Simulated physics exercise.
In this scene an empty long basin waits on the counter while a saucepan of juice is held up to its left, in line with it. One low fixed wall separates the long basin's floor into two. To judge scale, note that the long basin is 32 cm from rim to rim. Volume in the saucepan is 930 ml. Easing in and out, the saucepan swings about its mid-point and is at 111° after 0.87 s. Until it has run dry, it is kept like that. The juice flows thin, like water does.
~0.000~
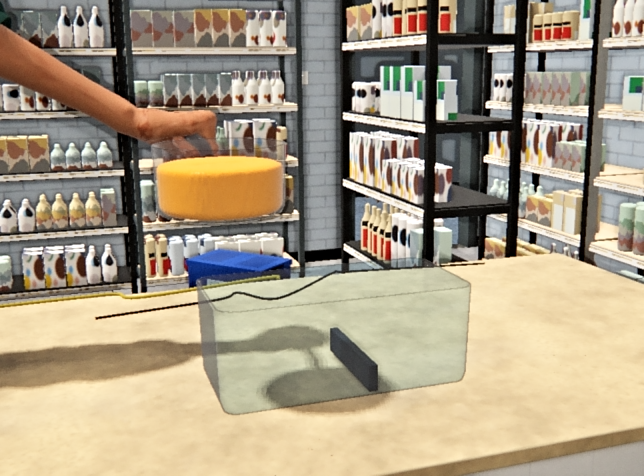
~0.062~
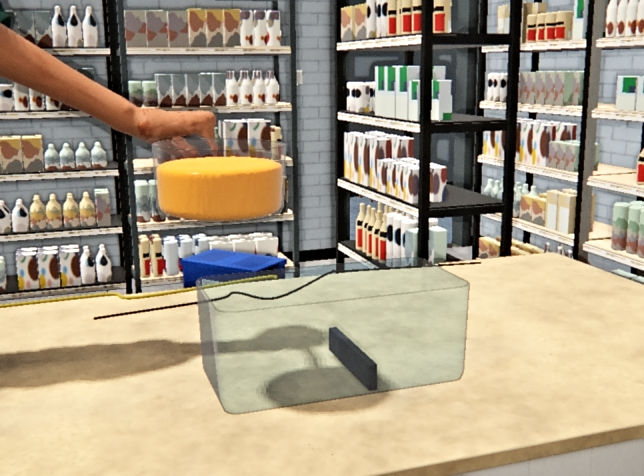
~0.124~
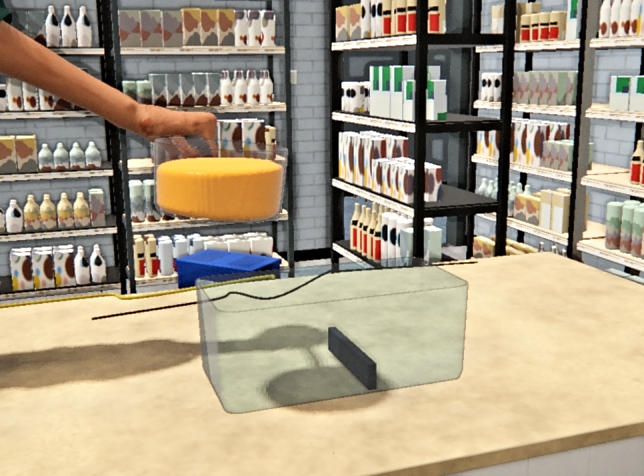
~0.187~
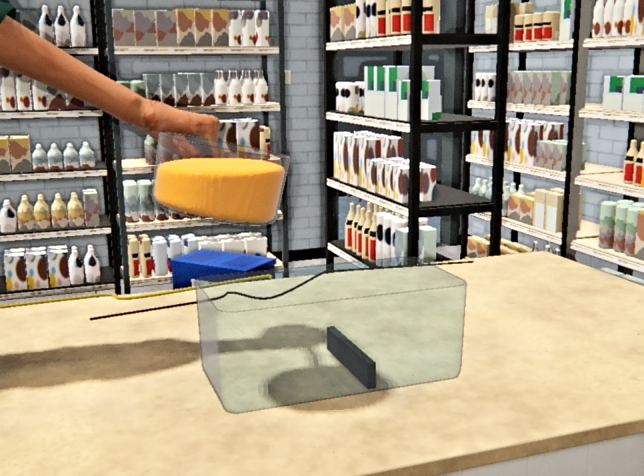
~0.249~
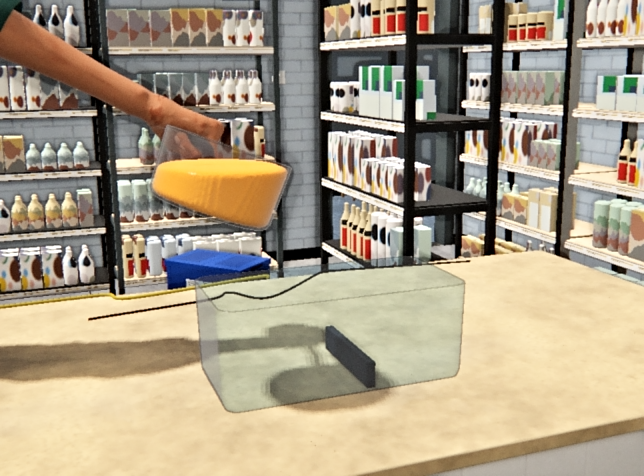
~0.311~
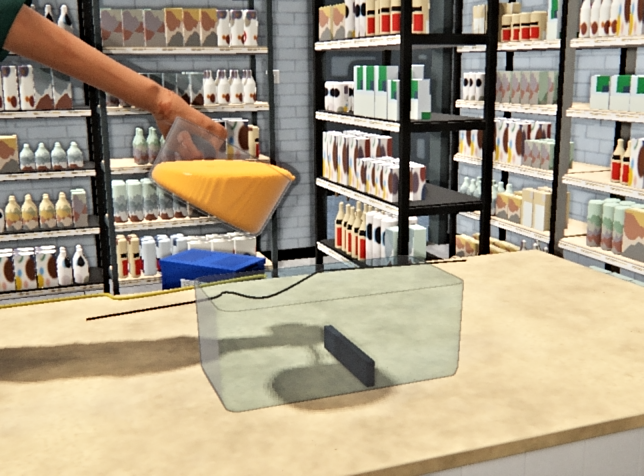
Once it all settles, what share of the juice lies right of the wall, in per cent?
22 %.
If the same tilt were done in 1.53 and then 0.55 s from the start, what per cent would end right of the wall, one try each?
In turn about 30 and 20 per cent.
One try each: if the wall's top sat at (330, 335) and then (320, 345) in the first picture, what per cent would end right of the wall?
First try about 45 %, second try about 60 %.
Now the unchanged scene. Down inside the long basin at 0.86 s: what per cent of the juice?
About 86 %.
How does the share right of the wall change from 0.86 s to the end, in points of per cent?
Its share increases, some 5 in a hundred.
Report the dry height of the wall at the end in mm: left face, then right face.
Left 8 mm, right 24 mm.
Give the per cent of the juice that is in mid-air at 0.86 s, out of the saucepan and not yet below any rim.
8 per cent, roughly.
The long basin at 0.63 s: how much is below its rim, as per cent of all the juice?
The basin holds roughly 32 in a hundred parts at that moment.
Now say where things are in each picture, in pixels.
In the first frame, it leans 0°; its right rim is at (282, 143); the juice meets the walls at (156, 168) and (279, 162); the long basin's rim runs from (206, 296) to (446, 272); the wall's top is at (352, 346).
In the second frame, it leans 1°; its right rim is at (282, 145); the juice meets the walls at (156, 168) and (279, 163).
In the third frame, it leans 5°; its right rim is at (284, 150); the juice meets the walls at (157, 168) and (279, 164).
In the fourth frame, it leans 12°; its right rim is at (286, 158); the juice meets the walls at (158, 168) and (281, 165).
In the fifth frame, it leans 21°; its right rim is at (287, 168); the juice meets the walls at (157, 169) and (283, 166).
In the sixth frame, it leans 31°; its right rim is at (286, 181); the juice meets the walls at (152, 168) and (285, 175); 2 per cent is over the edge.
Then, 0.63 s in, the tilt is 91° and 31 per cent is still to pour, 25 is left of the wall and 6 right of it.
Then, 0.86 s in, the tilt is 111° and 5 per cent is still to pour, 70 is left of the wall and 17 right of it.
Then, 1.11 s in, the tilt is 111° and 0 per cent is still to pour, 77 is left of the wall and 20 right of it.
Then, 1.37 s in, the tilt is 111° and 0 per cent is still to pour, 76 is left of the wall and 22 right of it.
Finally, 76 per cent lies left of the wall, 22 right of it and 2 outside.
